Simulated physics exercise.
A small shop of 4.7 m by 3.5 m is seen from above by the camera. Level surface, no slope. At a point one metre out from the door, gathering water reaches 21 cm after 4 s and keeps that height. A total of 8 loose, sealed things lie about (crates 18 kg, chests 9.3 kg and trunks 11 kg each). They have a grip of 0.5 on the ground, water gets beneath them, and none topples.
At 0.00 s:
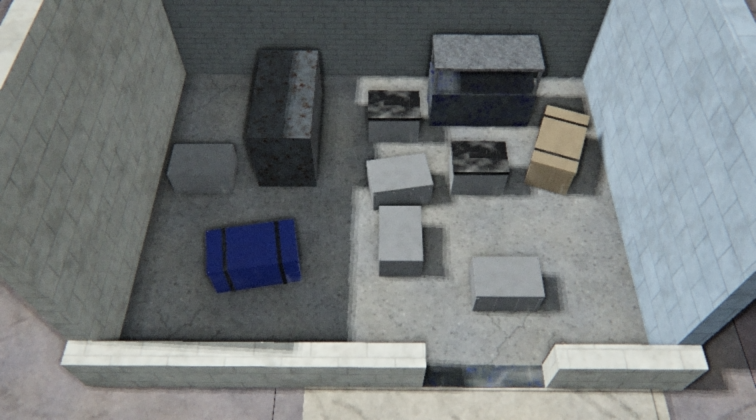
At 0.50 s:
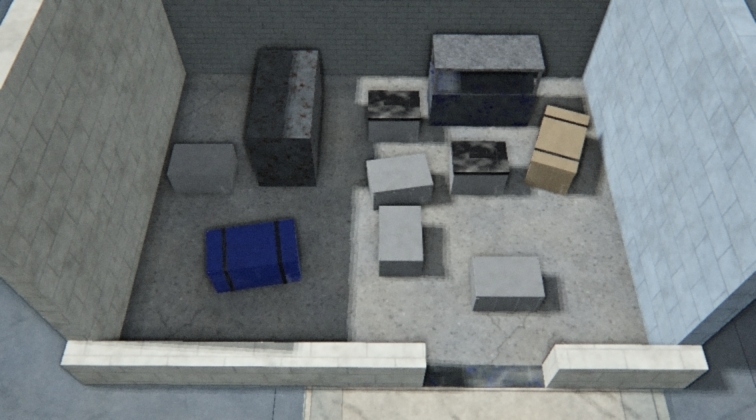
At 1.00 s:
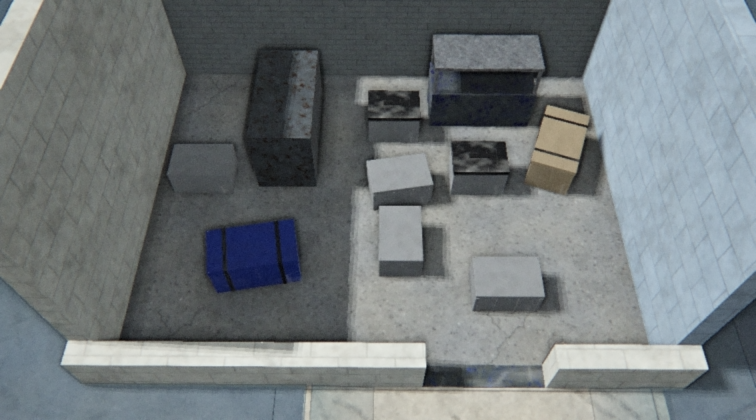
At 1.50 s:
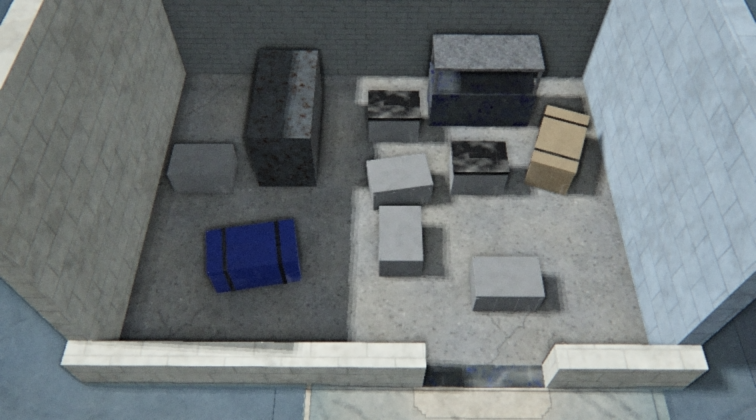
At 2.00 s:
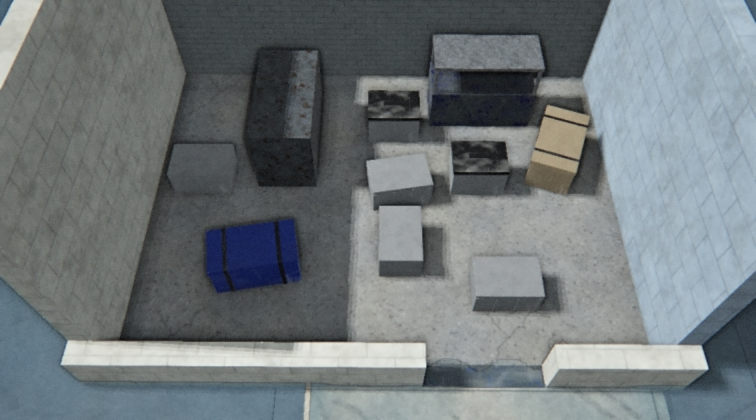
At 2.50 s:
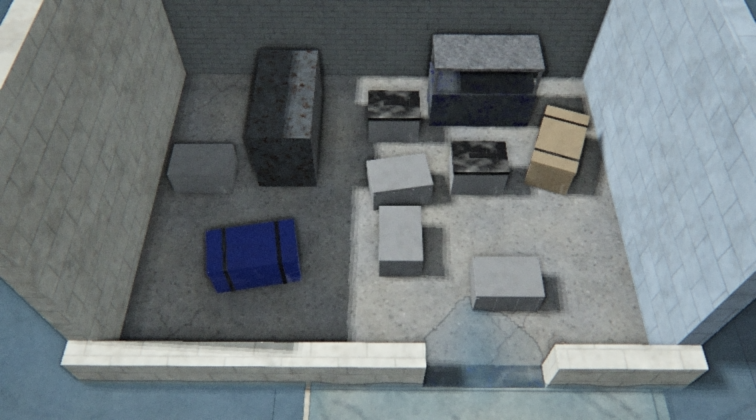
Water spreads outside a small walled room of still boxes, then enters through the doorway.
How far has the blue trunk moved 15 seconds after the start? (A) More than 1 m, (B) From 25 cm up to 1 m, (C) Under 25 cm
From 25 cm up to 1 m.
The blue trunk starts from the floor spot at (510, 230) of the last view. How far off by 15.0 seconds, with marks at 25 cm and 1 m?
Result: It drifts only slightly.
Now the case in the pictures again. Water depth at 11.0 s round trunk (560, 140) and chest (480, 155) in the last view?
First about 13 cm, second about 13 cm.
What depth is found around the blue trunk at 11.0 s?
Around 4 cm.
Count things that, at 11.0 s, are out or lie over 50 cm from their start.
That would be 6.
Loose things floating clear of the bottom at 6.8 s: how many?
By my count, 3.
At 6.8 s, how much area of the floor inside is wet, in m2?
Roughly 12.0 m2 of it is wet.
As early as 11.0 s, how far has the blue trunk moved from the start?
About 20 cm.
After 3.5 s the blue trunk is near (251, 245), 0.0 m from its start, aground; 0 afloat.
After 6.8 s the blue trunk is near (251, 245), 0.0 m from its start, aground; 3 afloat.
After 11.0 s the blue trunk is near (243, 262), 0.2 m from its start, afloat; 6 afloat.
After 15.0 s the blue trunk is near (208, 294), 0.6 m from its start, afloat; 8 afloat.
